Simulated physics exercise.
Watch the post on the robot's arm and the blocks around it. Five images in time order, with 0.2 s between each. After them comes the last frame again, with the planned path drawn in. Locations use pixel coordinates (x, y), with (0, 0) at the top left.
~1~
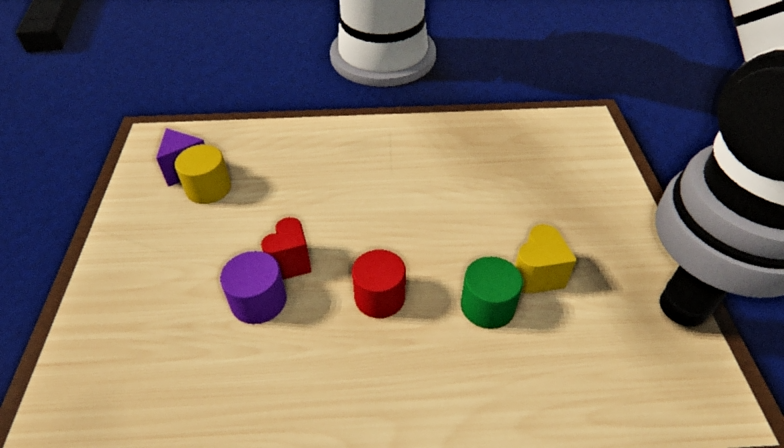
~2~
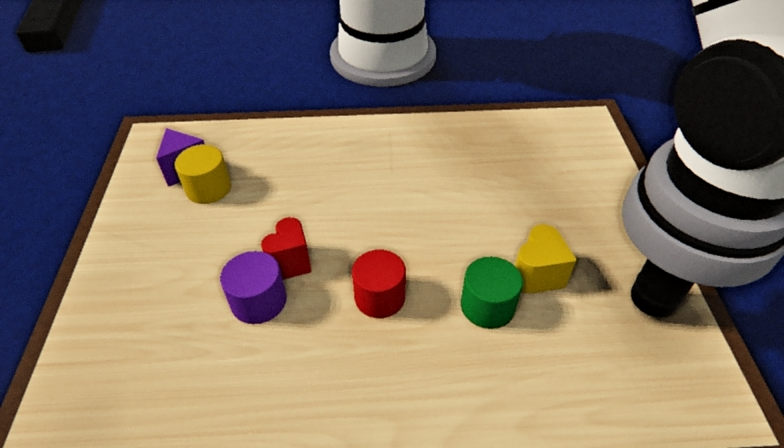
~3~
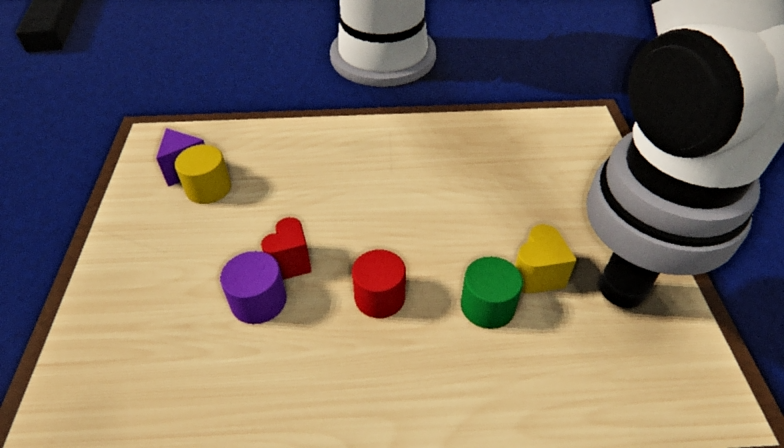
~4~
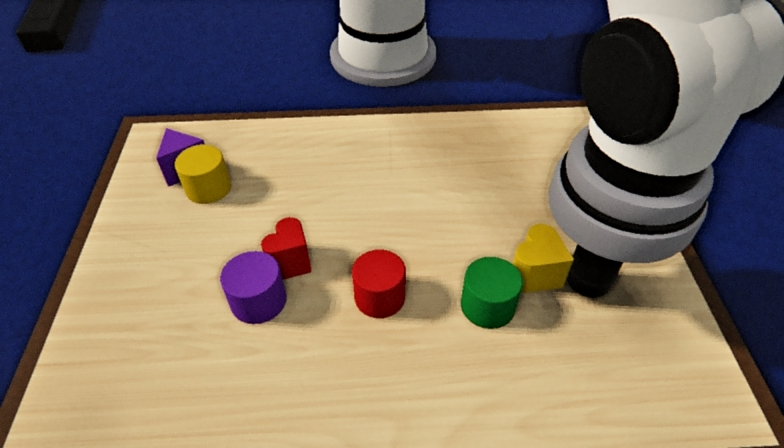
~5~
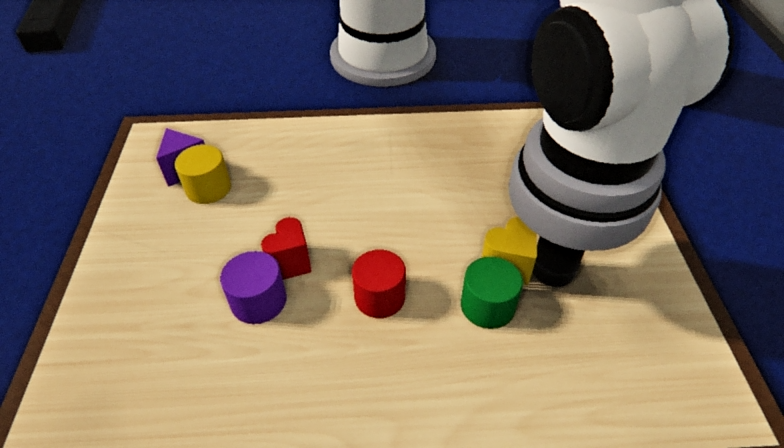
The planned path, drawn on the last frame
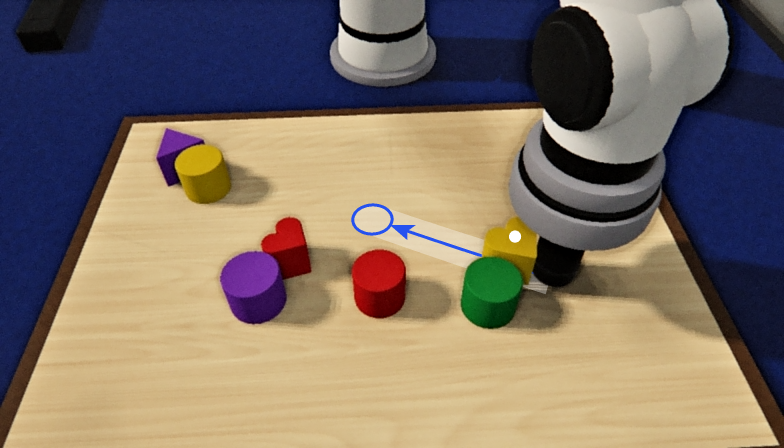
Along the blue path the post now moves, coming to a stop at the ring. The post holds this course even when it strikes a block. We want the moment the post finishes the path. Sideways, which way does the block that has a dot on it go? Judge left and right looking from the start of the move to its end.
Slides right.
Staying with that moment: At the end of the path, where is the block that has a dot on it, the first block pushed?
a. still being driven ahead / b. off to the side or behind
The answer is a.
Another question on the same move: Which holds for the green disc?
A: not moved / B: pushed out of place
It's A.
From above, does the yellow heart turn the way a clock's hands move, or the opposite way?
The yellow heart rotates clockwise.
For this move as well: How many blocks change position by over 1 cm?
Count: 1.
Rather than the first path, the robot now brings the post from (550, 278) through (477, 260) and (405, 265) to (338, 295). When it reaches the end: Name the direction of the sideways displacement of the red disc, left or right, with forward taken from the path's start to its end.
It goes toward the left-hand side.
Drawn move, in a line from (550, 278) to (372, 219); the dot is on the yellow heart.
On the path given first. One third of the way, post (488, 250); yellow heart (453, 214), turned 20° clockwise.
Two thirds of the way, post (428, 231); yellow heart (395, 192), turned 30° clockwise.
At the end, post (372, 212); green disc still; yellow heart (341, 172), turned 40° clockwise.
